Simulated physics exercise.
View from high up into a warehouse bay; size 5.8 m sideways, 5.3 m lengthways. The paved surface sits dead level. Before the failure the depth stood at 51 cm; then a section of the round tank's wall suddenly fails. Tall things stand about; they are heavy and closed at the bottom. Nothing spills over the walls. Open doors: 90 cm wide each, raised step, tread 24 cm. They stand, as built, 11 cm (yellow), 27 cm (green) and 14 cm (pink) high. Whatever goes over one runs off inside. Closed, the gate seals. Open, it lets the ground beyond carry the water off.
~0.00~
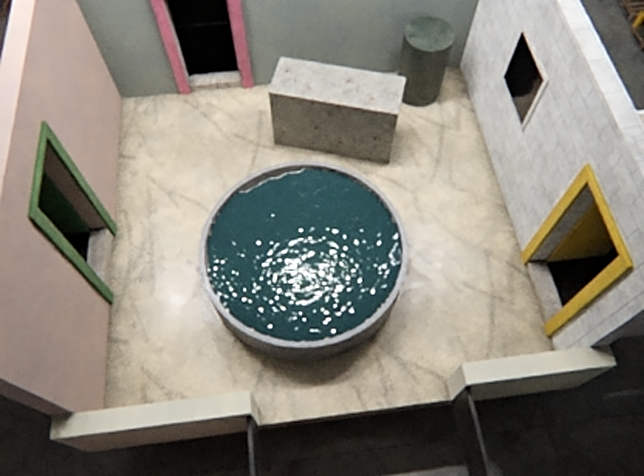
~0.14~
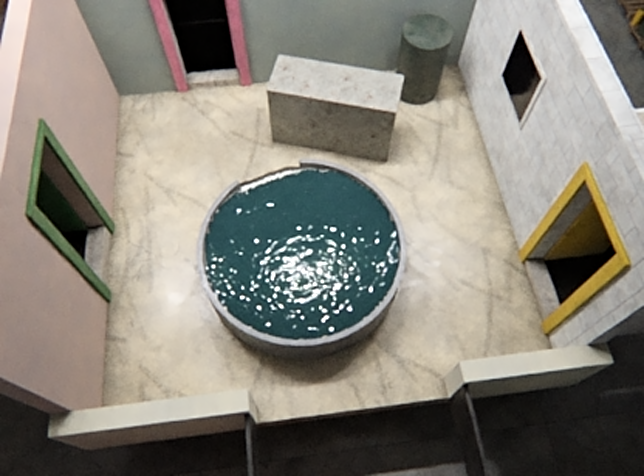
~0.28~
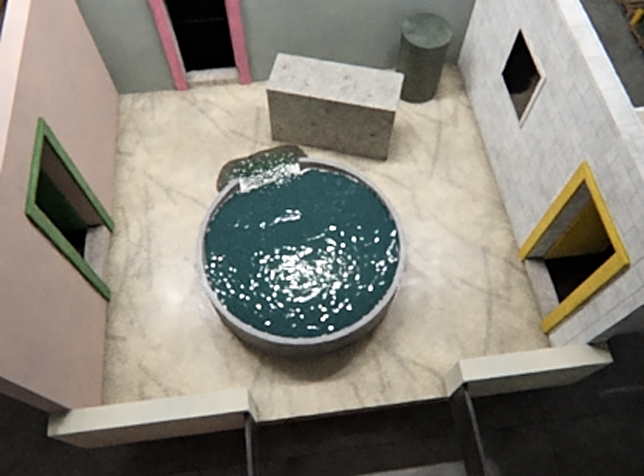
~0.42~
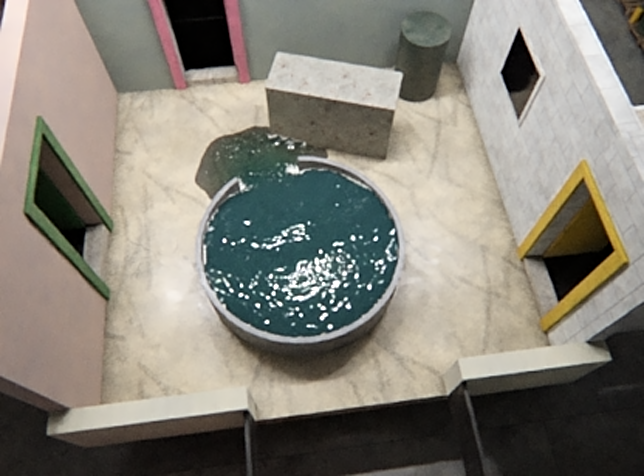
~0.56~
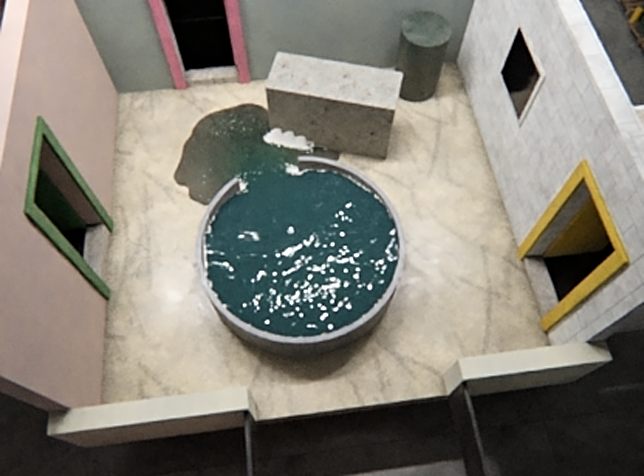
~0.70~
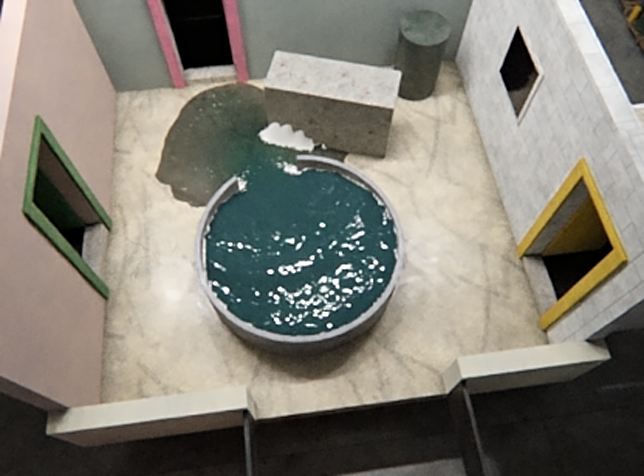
Warehouse bay seen from above, a round tank of green water breaching on its far side and spreading a dark pool past a grey block.
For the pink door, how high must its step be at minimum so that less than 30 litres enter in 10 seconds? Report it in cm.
It must be at least about 20 cm.
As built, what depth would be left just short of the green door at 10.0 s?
Depth: Near 4.5 cm.
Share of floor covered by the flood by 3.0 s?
Approximately 45 % of it.
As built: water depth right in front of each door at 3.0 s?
Door depths (cm): Yellow = 0, green = 0, pink = 23.
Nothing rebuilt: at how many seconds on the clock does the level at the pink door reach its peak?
Peak time: Around 2.0 s.
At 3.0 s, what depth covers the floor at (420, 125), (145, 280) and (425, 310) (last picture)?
Roughly 0, 0 and 0 cm, in turn.
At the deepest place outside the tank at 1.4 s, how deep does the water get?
Max depth: Near 35 cm.
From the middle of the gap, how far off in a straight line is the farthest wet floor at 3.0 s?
I make it some 3.6 m.
After 1.4 s water covers 25 % of the floor, deepest (35 cm) near (275, 140); 18 cm at the pink door, 9 litres in over its 14 cm step.
After 3.0 s water covers 45 % of the floor, deepest (32 cm) near (128, 94); 23 cm at the pink door, 81 litres in over its 14 cm step.
After 10.0 s water covers 100 % of the floor, deepest (13 cm) near (174, 353); 12 cm at the pink door, 152 litres in over its 14 cm step.
At the pink door as built, the water arrived by 0.8 s and peaked near 25 cm at 2.0 s.
Run again over the same 10 s with other heights there, 91 litres in over 16.5 cm, 17 litres over 22 cm. The limit of 30 litres is kept from about 20 cm up.
